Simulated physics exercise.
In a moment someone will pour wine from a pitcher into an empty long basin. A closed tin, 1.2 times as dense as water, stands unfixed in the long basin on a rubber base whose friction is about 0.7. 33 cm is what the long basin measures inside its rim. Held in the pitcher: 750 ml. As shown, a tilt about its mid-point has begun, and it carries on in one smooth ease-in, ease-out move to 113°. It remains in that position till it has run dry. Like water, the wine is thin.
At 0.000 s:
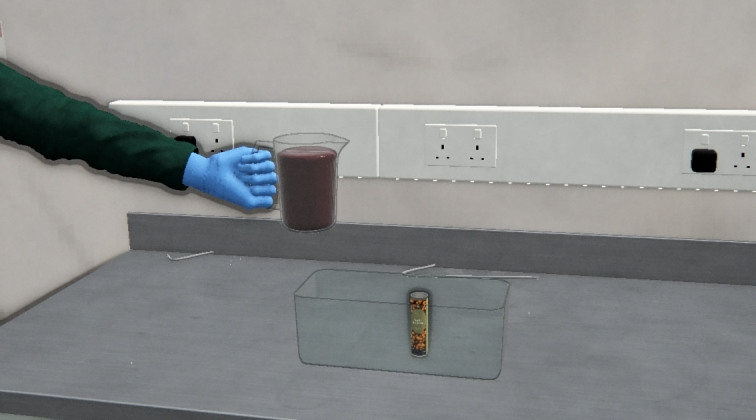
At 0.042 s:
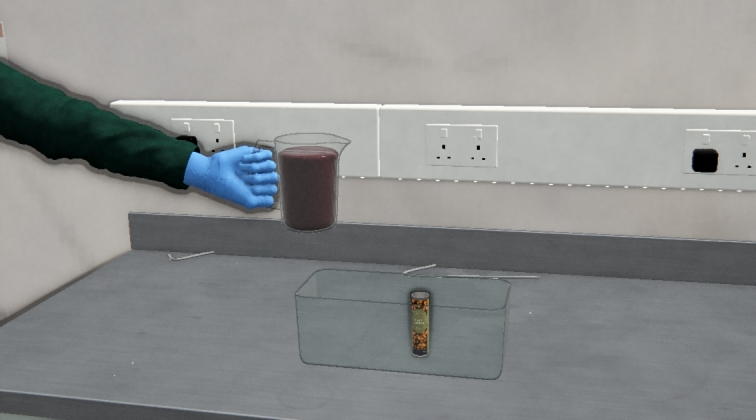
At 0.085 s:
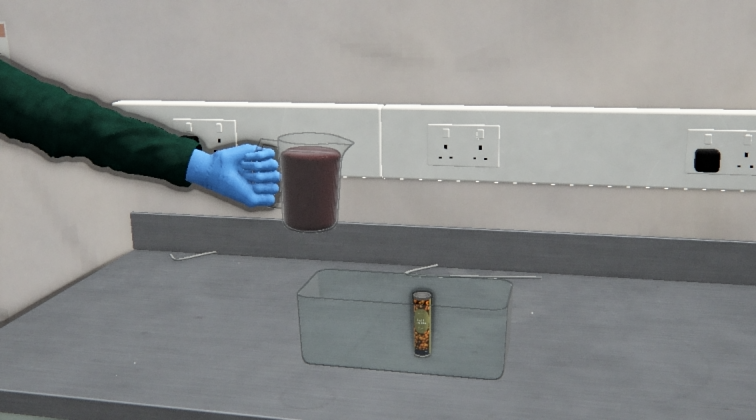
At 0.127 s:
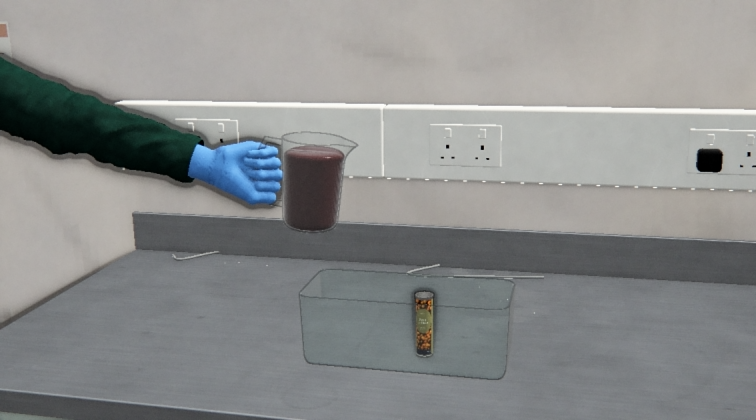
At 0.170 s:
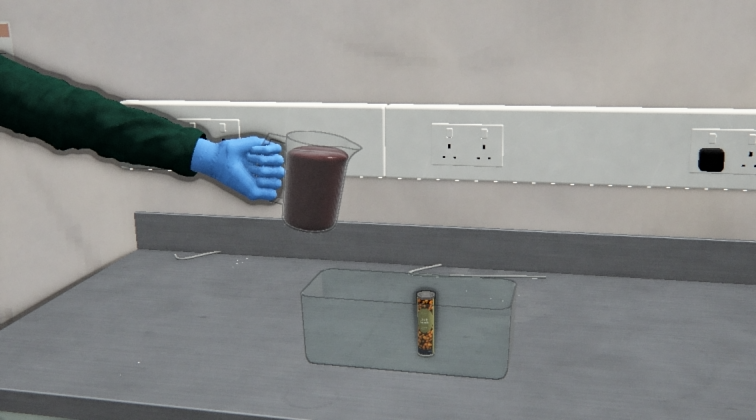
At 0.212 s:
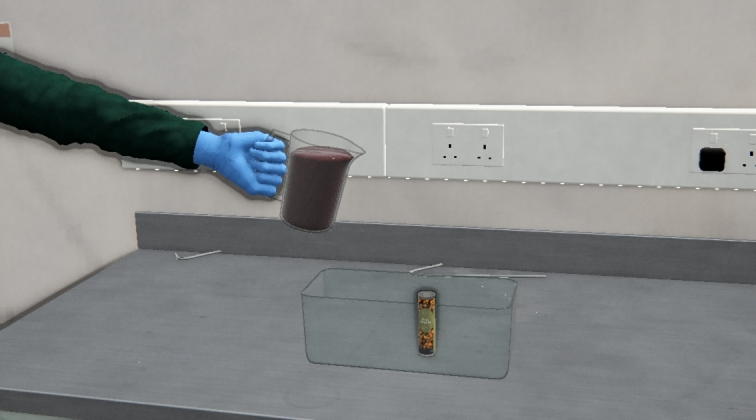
A blue-gloved hand in a dark green sleeve holds a clear pitcher of dark reddish-brown liquid at left, above a grey worktop seen from slightly above, with white sockets along the pale wall behind. Below and to the right sits a long transparent basin, with a narrow, multicoloured tin upright at it. The pitcher gradually tilts rightward while the view drifts very slightly.
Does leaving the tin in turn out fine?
Tipped.
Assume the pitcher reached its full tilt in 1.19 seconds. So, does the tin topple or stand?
Then the tin tumbles.
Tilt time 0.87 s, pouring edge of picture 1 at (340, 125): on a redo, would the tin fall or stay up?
Then it tips over.
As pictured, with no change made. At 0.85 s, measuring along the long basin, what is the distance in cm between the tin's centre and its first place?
Near 4 cm of travel.
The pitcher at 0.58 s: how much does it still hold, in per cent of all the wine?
I'd estimate some 78 % remains.
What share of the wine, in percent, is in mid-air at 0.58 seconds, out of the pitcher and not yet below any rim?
About 18 per cent.
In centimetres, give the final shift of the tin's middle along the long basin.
Net tin displacement: Roughly 8.0 cm.
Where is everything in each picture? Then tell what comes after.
The first frame shows tilt 0°; pouring edge (349, 141); surface from (280, 150) to (338, 152); the long basin's rim runs from (305, 283) to (507, 296); the tin's top is at (419, 298).
The second frame shows tilt 1°; pouring edge (351, 141); surface from (281, 150) to (339, 153).
The third frame shows tilt 2°; pouring edge (354, 143); surface from (283, 150) to (342, 153).
The fourth frame shows tilt 5°; pouring edge (358, 145); surface from (287, 149) to (345, 154).
The fifth frame shows tilt 9°; pouring edge (362, 148); surface from (290, 150) to (349, 154).
The sixth frame shows tilt 14°; pouring edge (366, 152); surface from (293, 152) to (354, 155).
After 0.58 s the tilt is 77° and 78 per cent is still to pour; the tin stands where it began.
After 0.85 s the tilt is 111° and 24 per cent is still to pour; the tin leans 37°.
After 1.13 s the tilt is 113° and 1 per cent is still to pour; the tin lies on its side.
After 1.44 s the tilt is 113° and 0 per cent is still to pour; the tin lies on its side.
In the end the tin lies on its side.
